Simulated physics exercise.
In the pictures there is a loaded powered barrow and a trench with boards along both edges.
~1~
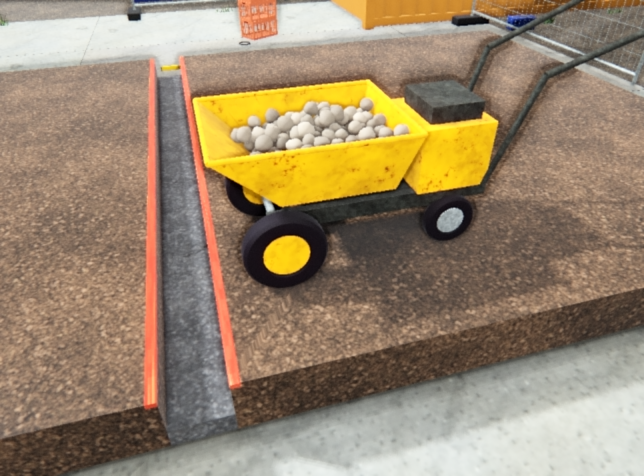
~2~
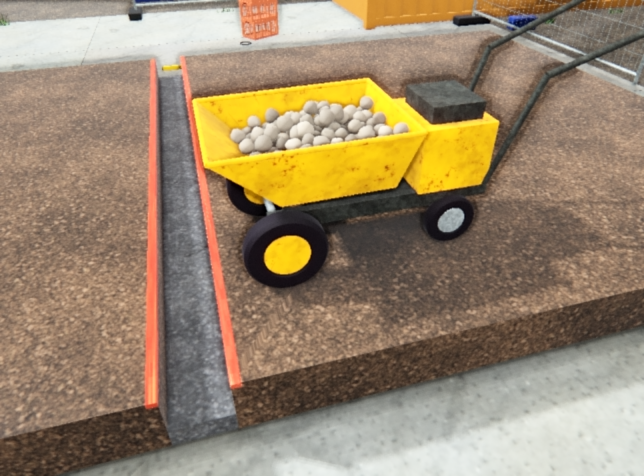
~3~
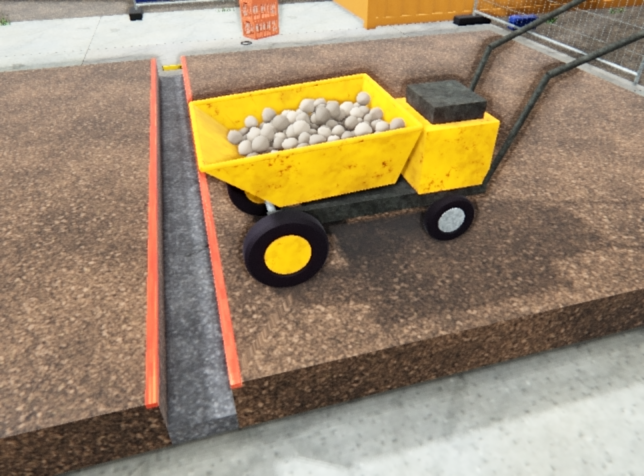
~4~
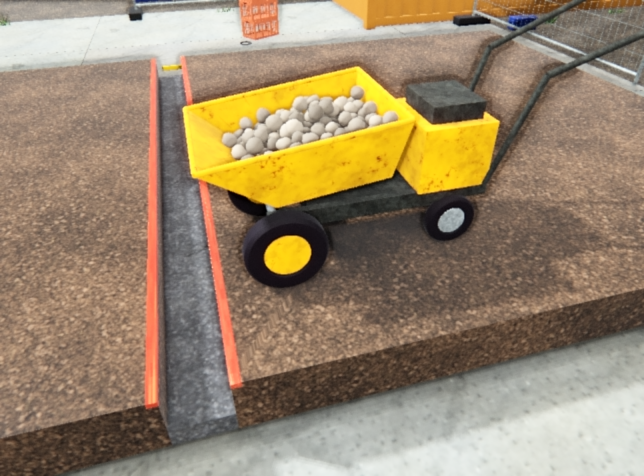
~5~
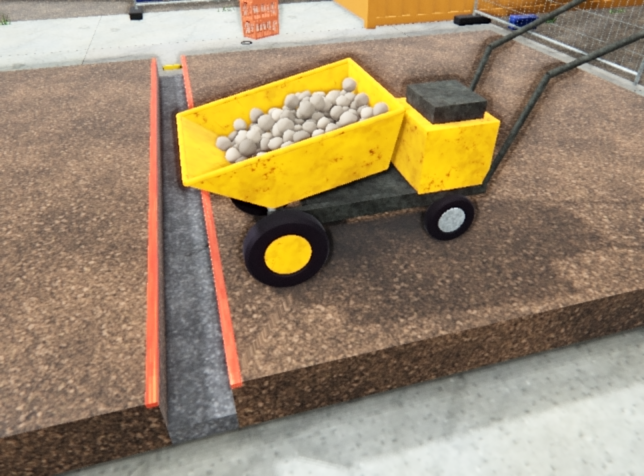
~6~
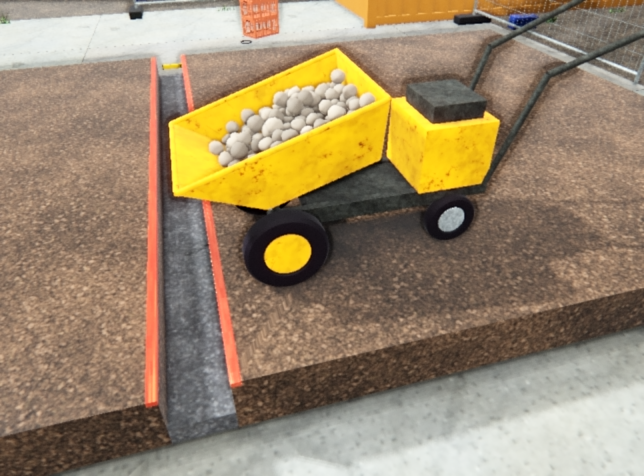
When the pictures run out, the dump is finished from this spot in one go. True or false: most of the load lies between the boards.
False.
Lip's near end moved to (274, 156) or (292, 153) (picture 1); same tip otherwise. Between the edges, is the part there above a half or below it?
First: The bulk of it. Second: The bulk of it.
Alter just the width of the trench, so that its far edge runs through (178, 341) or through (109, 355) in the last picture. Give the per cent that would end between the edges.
Close to 0 per cent in the first, close to 80 per cent in the second.
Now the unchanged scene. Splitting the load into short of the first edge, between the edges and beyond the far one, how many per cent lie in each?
Roughly short 0 per cent, between 10 per cent, beyond 65 per cent.
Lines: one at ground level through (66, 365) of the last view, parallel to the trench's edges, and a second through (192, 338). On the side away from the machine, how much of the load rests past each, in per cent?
Estimate: 30 % and 70 %, respectively.
Just after the last frame, skip tipped steeply; every one in the skip.
A moment on, skip tipped right over; the larger part in the skip; just a few in or heaped over the trench; roughly a quarter beyond it; just a few falling.
Further on, skip tipped right over; roughly a third in the skip; about a tenth in or heaped over the trench; roughly two thirds beyond it.
When it is over, skip tipped right over; roughly a quarter in the skip; about a tenth in or heaped over the trench; roughly two thirds beyond it.
